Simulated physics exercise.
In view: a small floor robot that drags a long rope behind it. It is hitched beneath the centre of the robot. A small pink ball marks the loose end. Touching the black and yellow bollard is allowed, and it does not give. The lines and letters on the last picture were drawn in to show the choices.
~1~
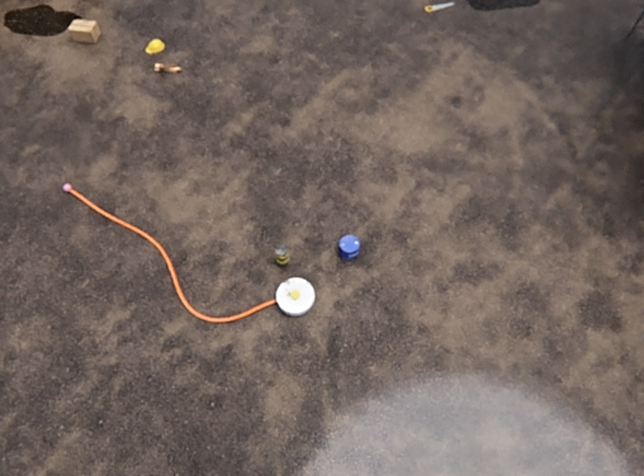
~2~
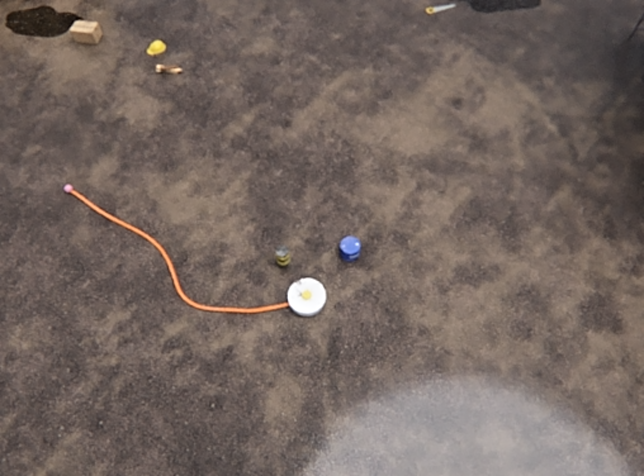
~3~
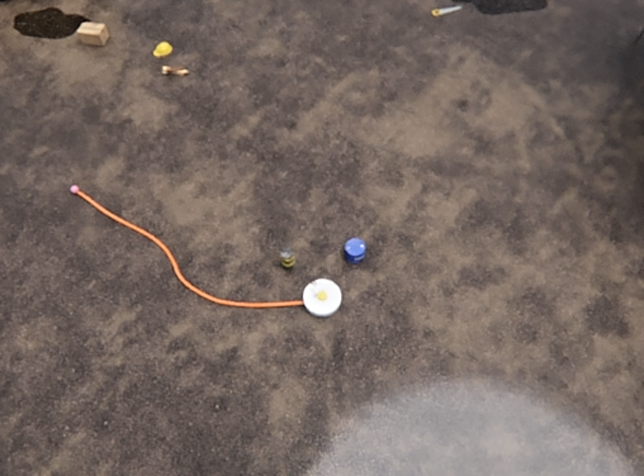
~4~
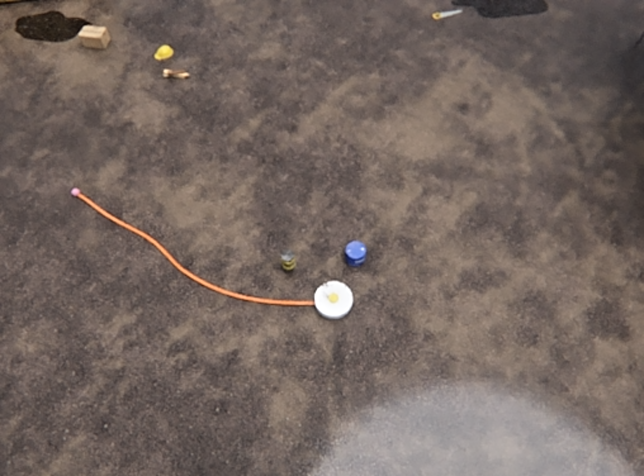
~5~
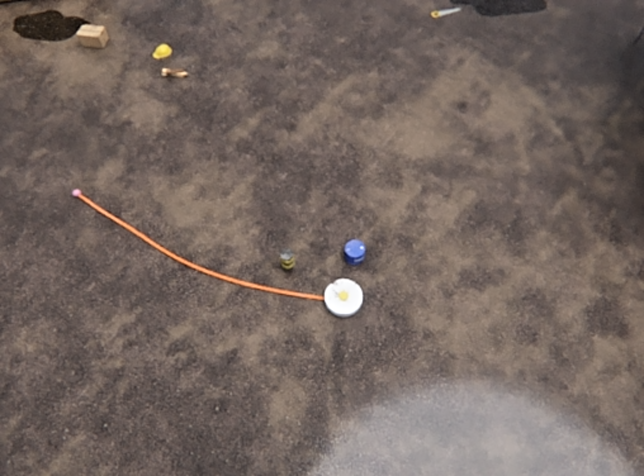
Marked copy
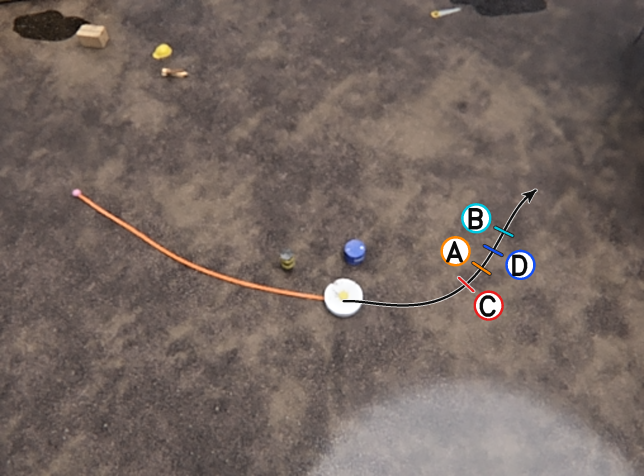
To begin with, a round white robot sits on a mottled dark floor, trailing a curvy orange rope to its left, with a small bollard and a blue pot nearby. The robot slides slowly right, passing below the bollard and then the pot, while the rope's bends straighten into a shallow curve.
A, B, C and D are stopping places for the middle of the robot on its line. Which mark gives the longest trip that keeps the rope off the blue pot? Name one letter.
All is well up to B.
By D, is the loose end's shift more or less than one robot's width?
By then, more.
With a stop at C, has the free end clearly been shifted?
Yes.
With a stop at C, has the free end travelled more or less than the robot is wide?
More.
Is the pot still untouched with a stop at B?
For that mark, yes.
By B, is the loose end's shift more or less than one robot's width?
More.
On the copy, A at (481, 268); B at (504, 232); C at (466, 284); D at (493, 251); the route from (343, 301) via (472, 279) to (536, 190).
On B. First, robot (417, 302), middle of the rope (255, 270), free end (121, 220).
Then, robot (478, 271), middle of the rope (313, 276), free end (167, 238).
Finally, robot (505, 229), middle of the rope (354, 269), free end (203, 249); only the bollard has been touched, if anything.
By contrast, A is safe but short; C is safe but short; D is safe but short.
